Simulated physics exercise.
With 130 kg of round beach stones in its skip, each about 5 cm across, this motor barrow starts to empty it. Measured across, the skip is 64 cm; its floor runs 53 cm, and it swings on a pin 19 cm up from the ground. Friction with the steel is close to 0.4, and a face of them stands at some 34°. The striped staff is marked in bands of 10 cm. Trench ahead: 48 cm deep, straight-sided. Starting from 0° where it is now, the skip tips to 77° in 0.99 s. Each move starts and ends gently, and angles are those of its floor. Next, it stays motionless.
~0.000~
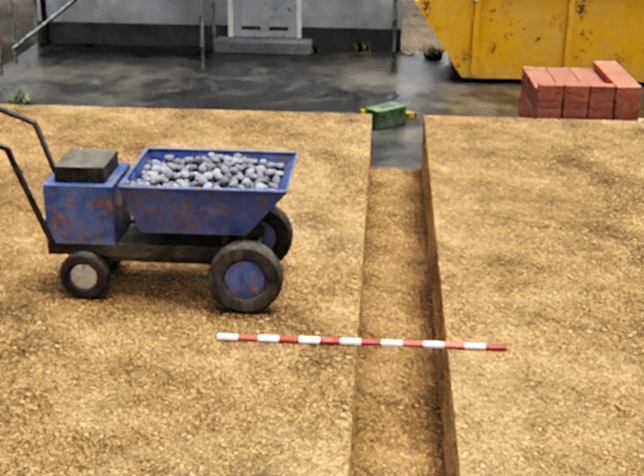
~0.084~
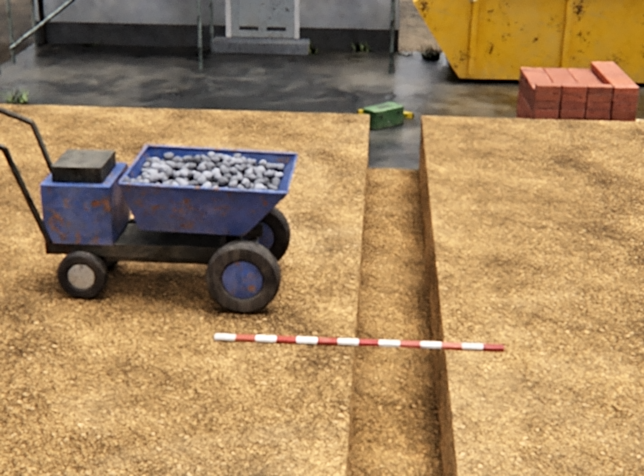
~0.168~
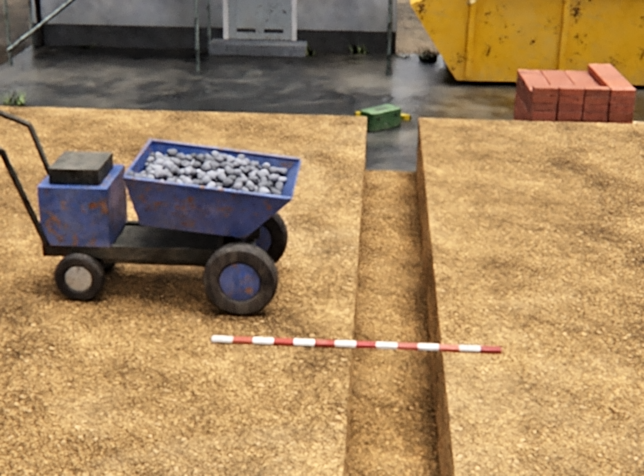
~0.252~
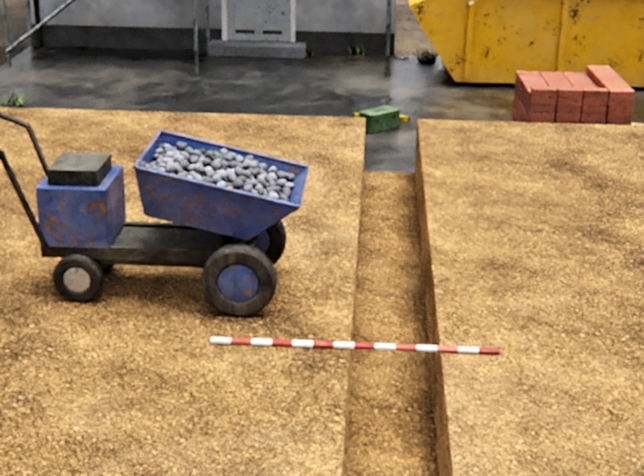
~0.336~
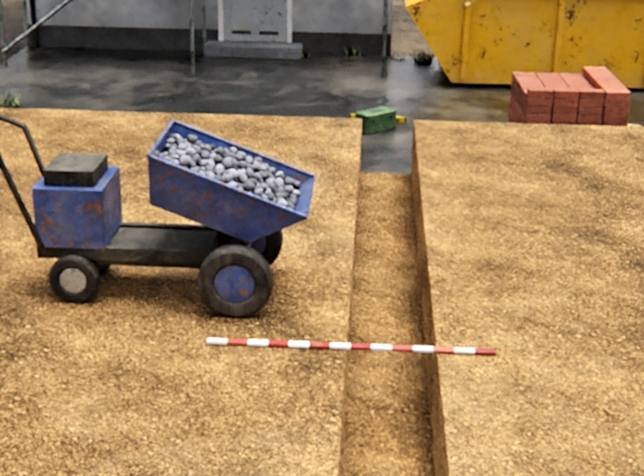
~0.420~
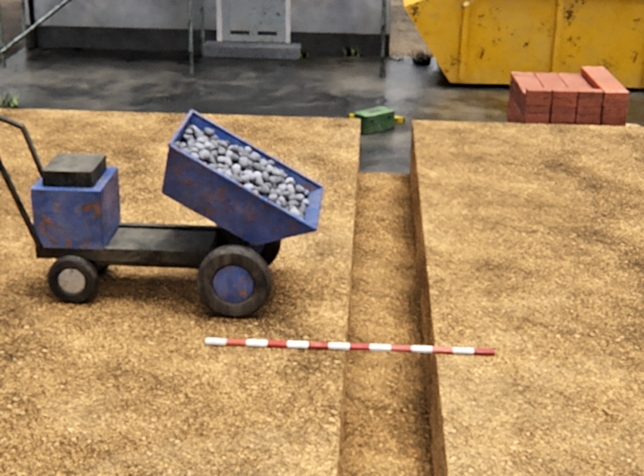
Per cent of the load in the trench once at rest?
About 100 %.
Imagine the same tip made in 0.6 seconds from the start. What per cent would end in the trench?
Then roughly 100 percent.
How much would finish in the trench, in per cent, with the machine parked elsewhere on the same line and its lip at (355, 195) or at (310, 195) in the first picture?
Roughly 50 per cent, then 100 per cent.
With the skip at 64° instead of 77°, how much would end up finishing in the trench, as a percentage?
In that case some 100 per cent.
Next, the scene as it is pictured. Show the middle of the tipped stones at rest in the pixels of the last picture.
Their middle lands near (393, 365).
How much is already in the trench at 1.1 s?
Around 65 per cent of it.
After 0.7 s the floor is at 65°; 99 % in the skip, 1 % short of the trench, 1 % in the trench; the foremost stones are at (351, 261).
After 1.1 s the floor is at 77°; 35 % in the skip, 64 % in the trench; the foremost stones are at (423, 348).
After 1.4 s the floor is at 77°; 4 % in the skip, 1 % short of the trench, 95 % in the trench; the foremost stones are at (423, 357).
After 3.4 s the floor is at 77°; 0 % in the skip, 100 % in the trench; the foremost stones are at (423, 366).
